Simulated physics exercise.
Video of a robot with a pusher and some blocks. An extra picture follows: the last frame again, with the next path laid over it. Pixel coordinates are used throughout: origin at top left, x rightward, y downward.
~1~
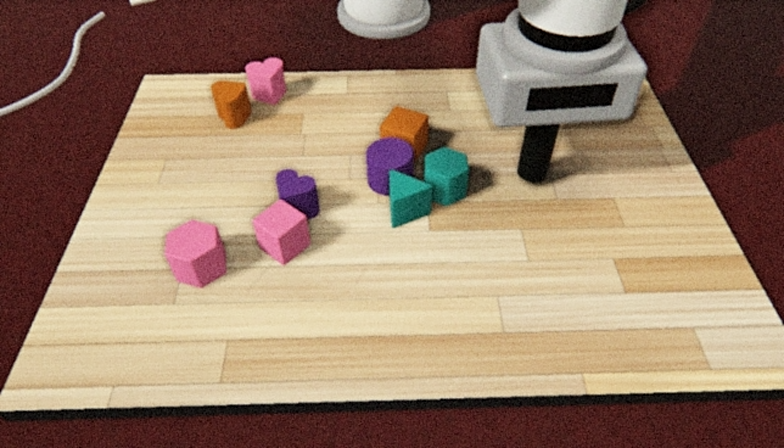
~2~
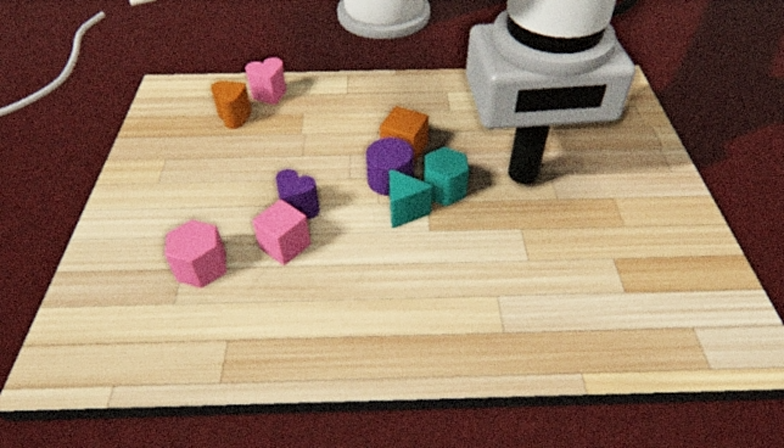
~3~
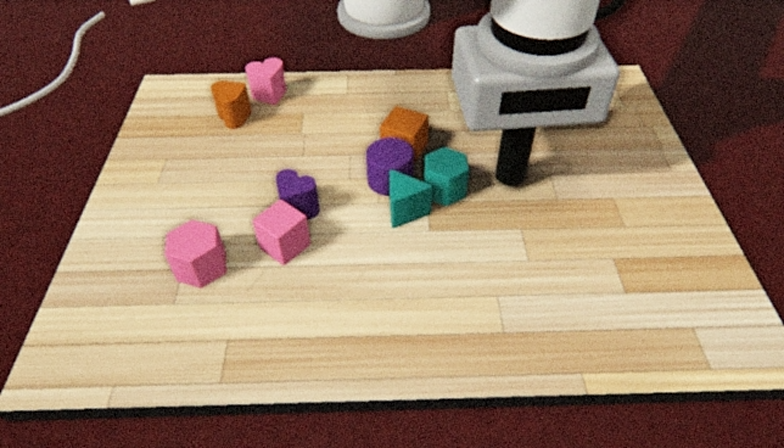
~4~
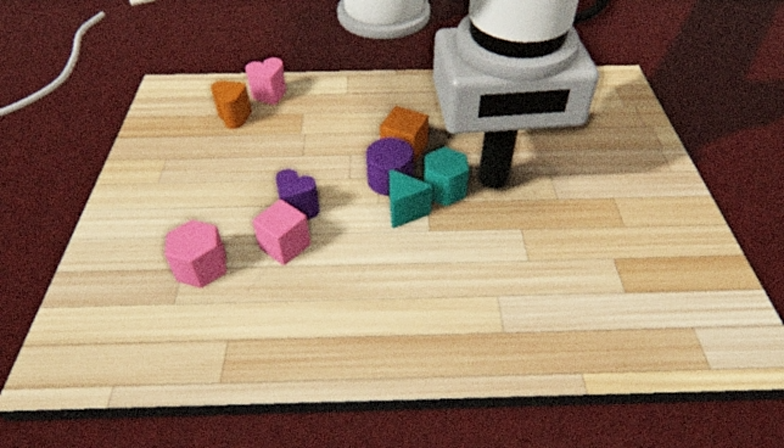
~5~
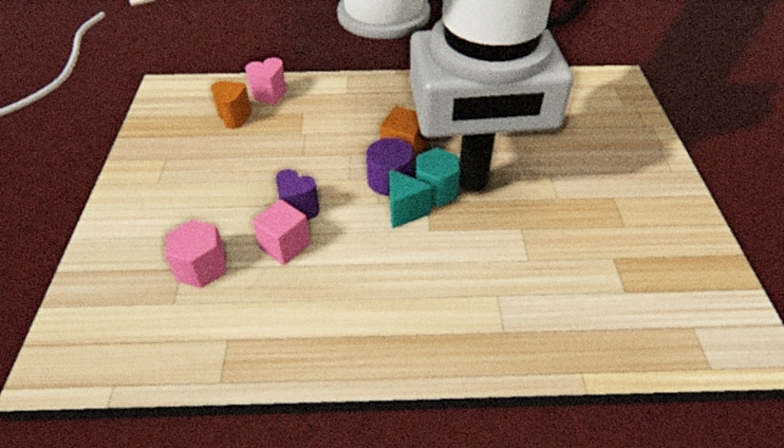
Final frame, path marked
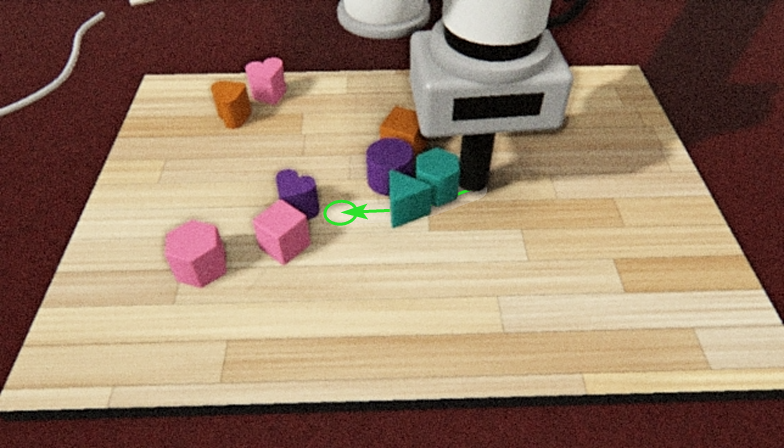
On a wooden board, a robot pusher sliding left through the blocks' right side and nudging the turquoise six-sided block slightly left.
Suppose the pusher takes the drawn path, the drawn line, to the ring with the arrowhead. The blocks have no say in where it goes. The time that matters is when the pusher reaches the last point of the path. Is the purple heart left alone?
Going by the path, yes.
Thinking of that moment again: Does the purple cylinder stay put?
No, that is not how it ends up.
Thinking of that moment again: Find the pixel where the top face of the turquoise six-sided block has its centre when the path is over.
I'd place it at (326, 160), taking the centre of its top.
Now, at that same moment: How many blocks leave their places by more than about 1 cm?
Count: 3 or more.
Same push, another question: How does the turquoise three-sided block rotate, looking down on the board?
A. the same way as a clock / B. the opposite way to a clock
Correct choice: B.
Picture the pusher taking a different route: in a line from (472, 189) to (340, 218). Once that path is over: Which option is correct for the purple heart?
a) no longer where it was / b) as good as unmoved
a (no longer where it was)
Drawn move, from (472, 189) through (432, 203) and (387, 211) to (341, 213).
The first path, step by step. One third of the way, pusher at (432, 196); purple cylinder at (362, 147); turquoise three-sided block at (386, 192), turned 15° anticlockwise; turquoise six-sided block at (396, 167), turned 35° clockwise.
Two thirds of the way, pusher at (387, 203); purple cylinder at (343, 137); turquoise three-sided block at (369, 200); turquoise six-sided block at (356, 164), turned 70° clockwise.
At the end, pusher at (340, 205); purple heart still; purple cylinder at (338, 131); turquoise three-sided block at (357, 206), turned 30° anticlockwise; turquoise six-sided block at (326, 160), turned 115° clockwise.
